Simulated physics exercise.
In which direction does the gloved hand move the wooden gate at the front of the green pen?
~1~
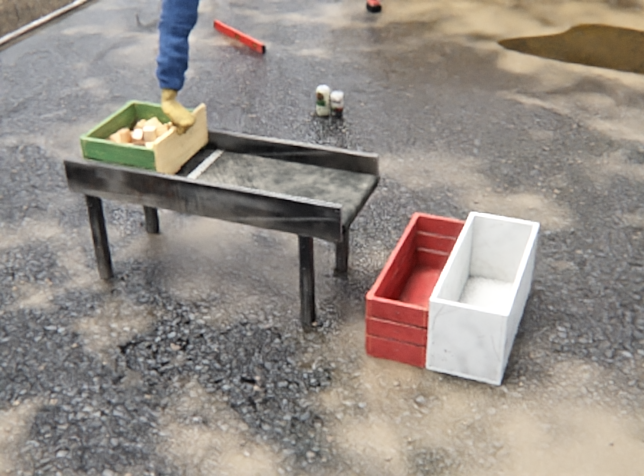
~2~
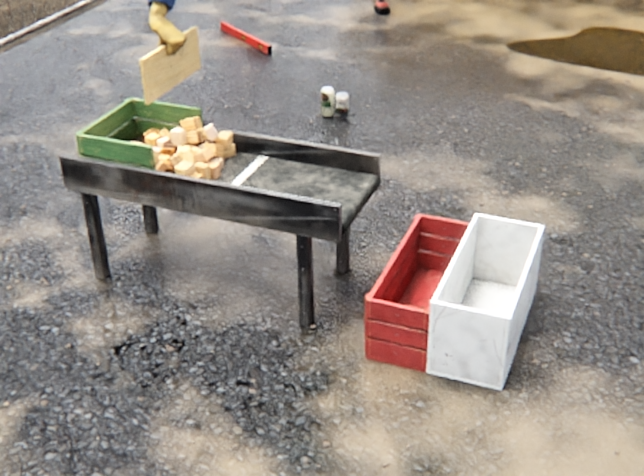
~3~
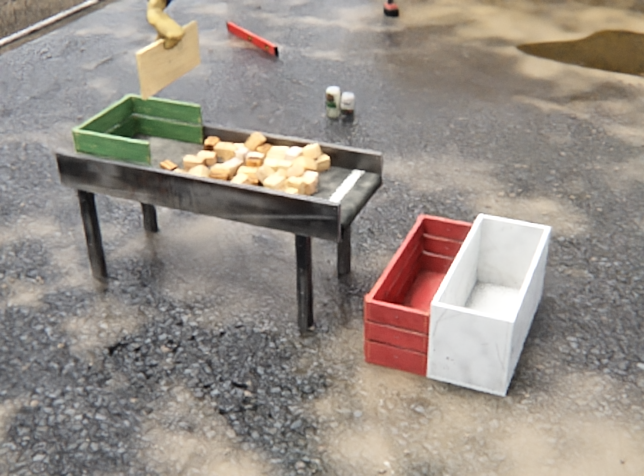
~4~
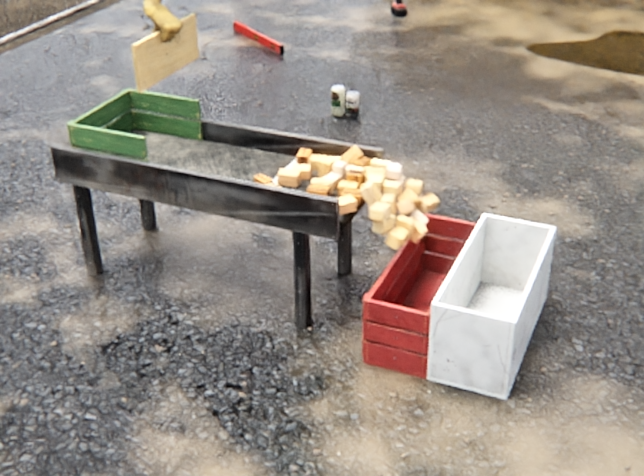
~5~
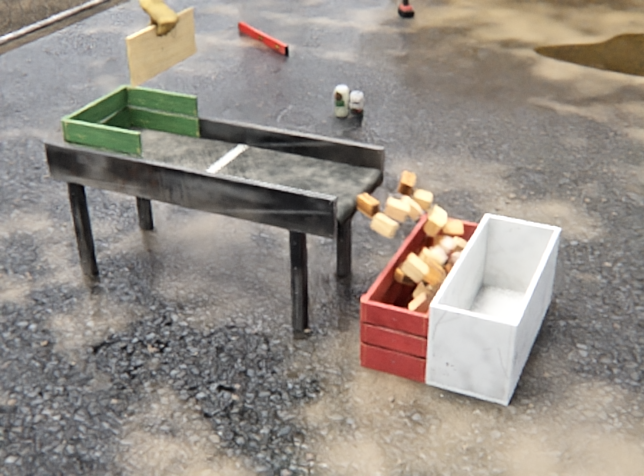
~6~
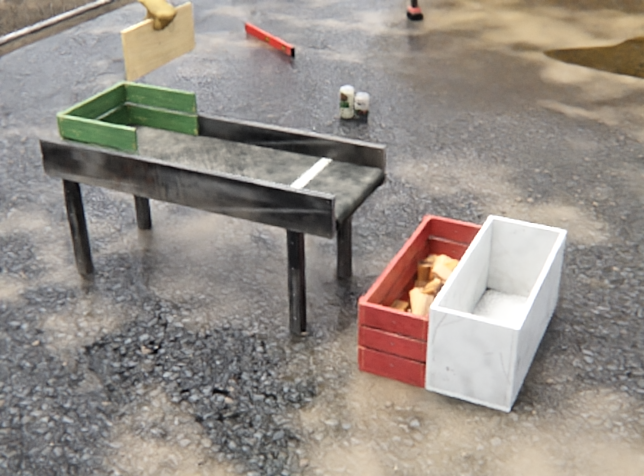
The gloved hand moves the wooden gate up, away from the belt.
On a wet paved yard, a gloved hand lifted a wooden gate from a green pen on a conveyor, and the belt carried a loose heap of wooden blocks rightward until they tumbled off the end and landed in the red box, leaving the white bin empty.
